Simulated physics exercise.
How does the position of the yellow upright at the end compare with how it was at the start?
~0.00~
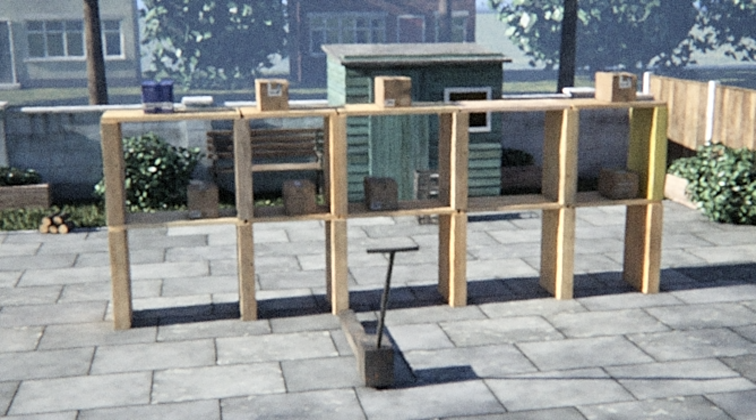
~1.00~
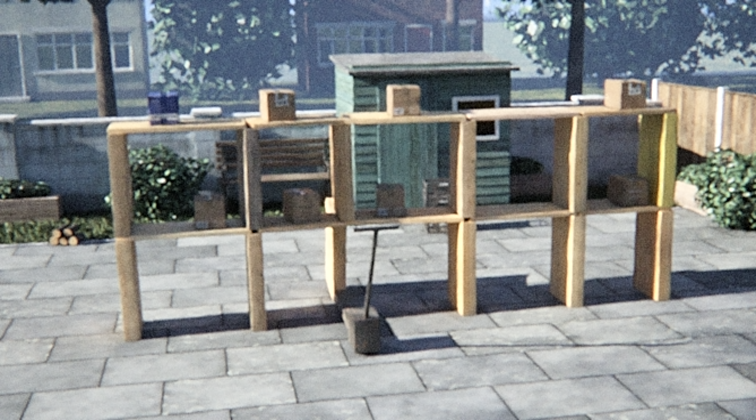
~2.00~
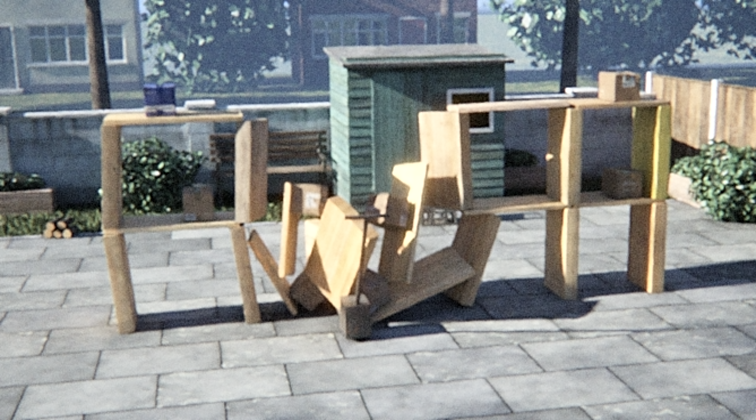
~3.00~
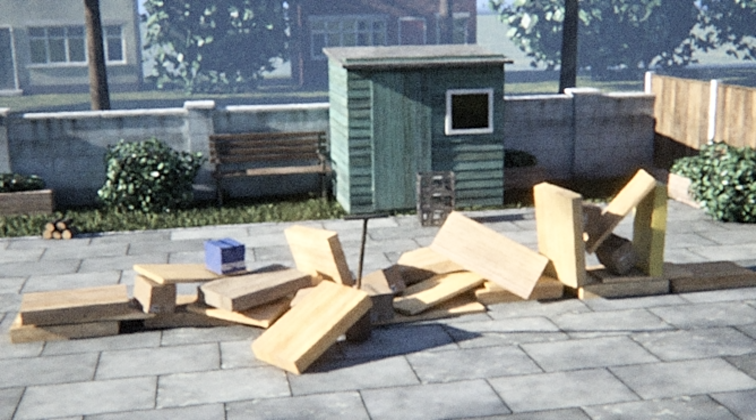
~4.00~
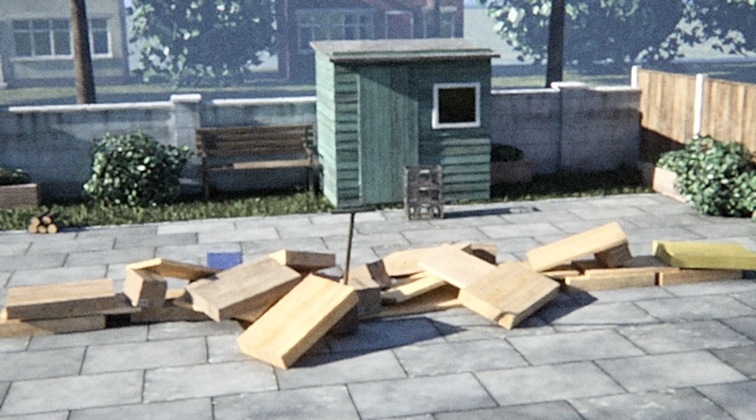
At the start the yellow upright stands on end at the right end of the shelving, and at the end it lies on its side at the right of the fallen timber.
